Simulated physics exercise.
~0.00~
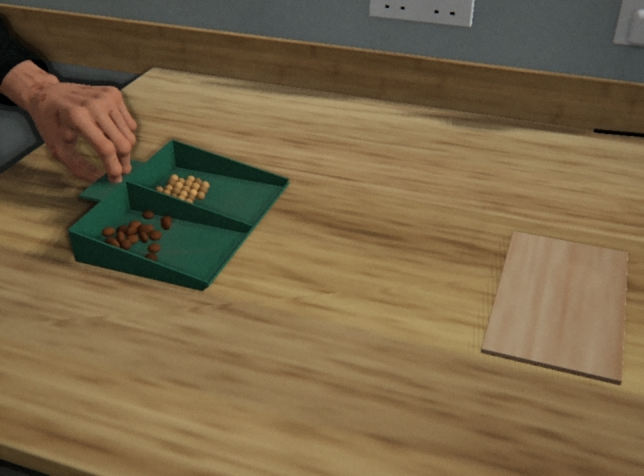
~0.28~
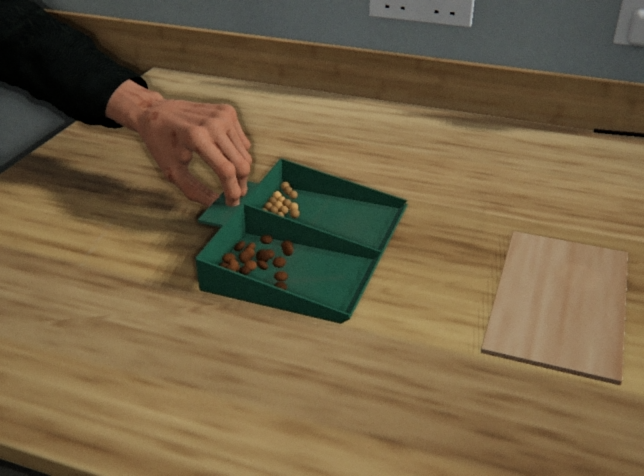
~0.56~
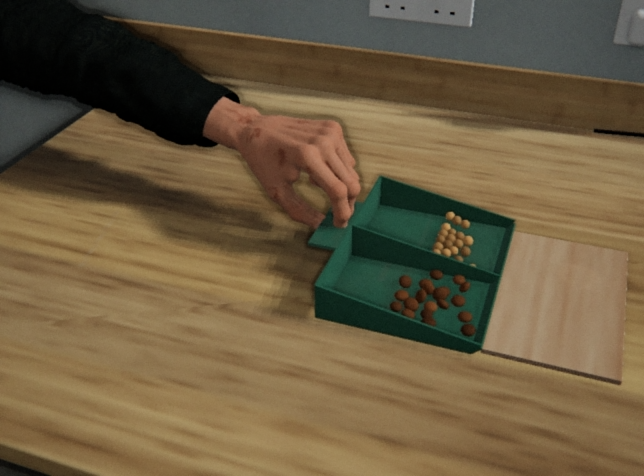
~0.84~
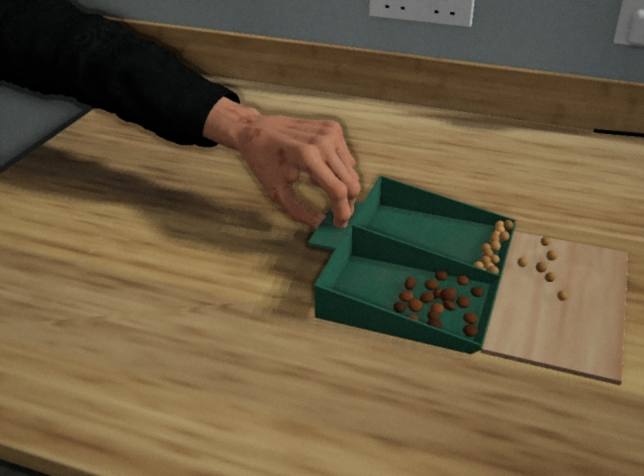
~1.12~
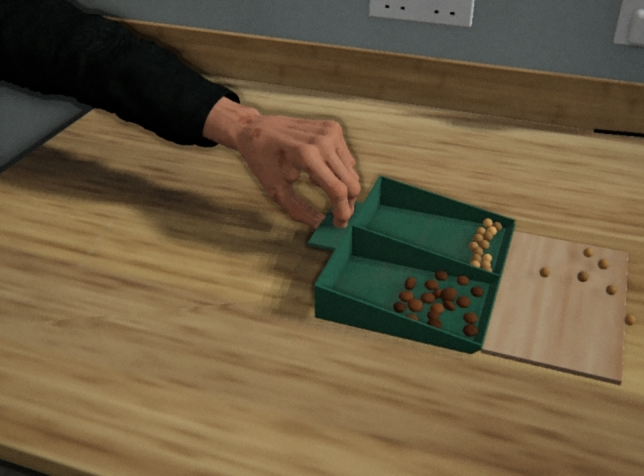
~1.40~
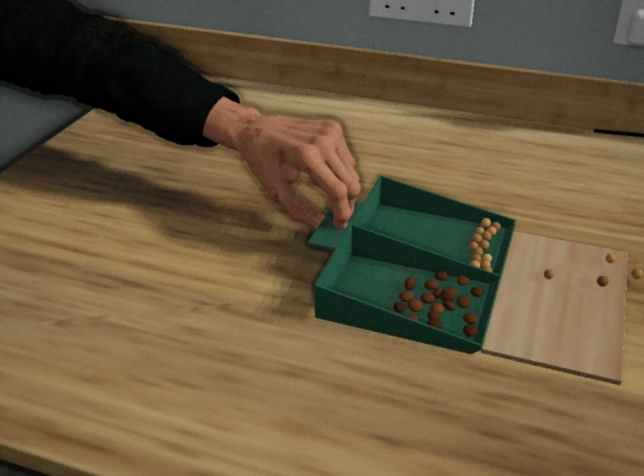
A hand pushed a green two-part tray to the right across a wooden table until it stopped against a flat board, and some of the pale beads in the farther part spilled over the front onto the board, while the brown ones stayed inside.
